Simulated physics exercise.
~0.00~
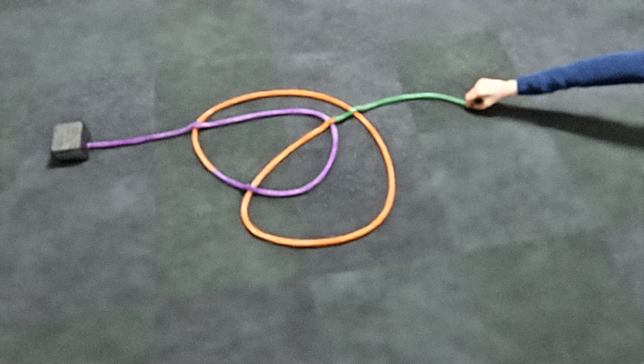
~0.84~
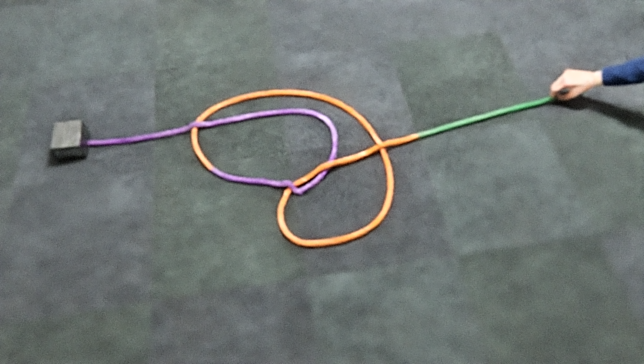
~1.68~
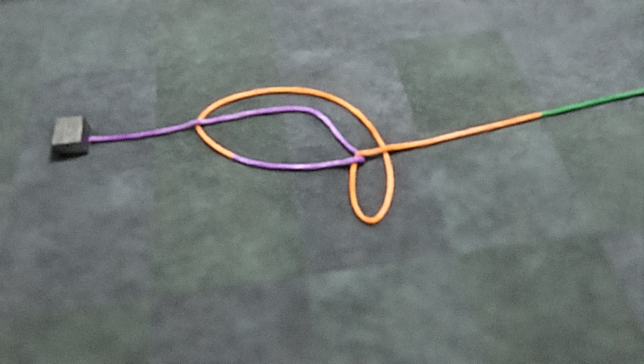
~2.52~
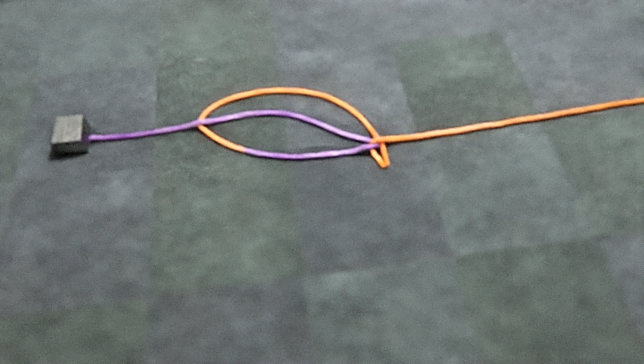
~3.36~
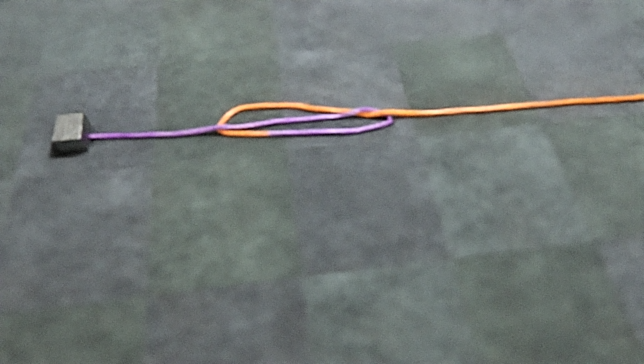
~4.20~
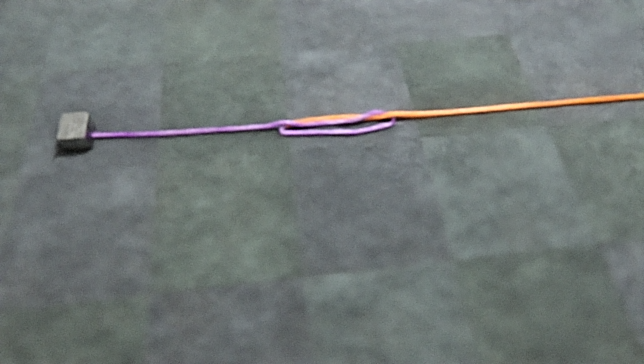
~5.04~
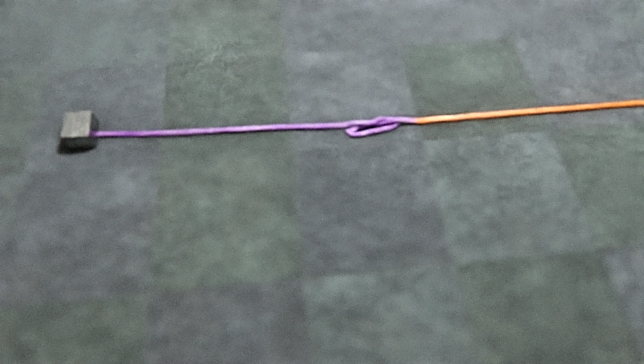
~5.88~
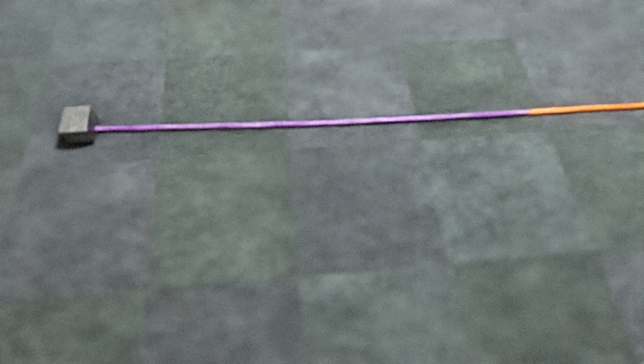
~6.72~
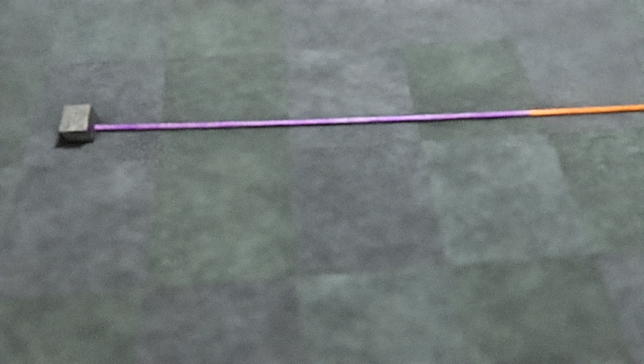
A hand pulled the green end of a looped purple, orange and green rope to the right, away from the dark block holding its left end. The loops shrank and narrowed, then slipped free, leaving the rope straight with no knot in view.
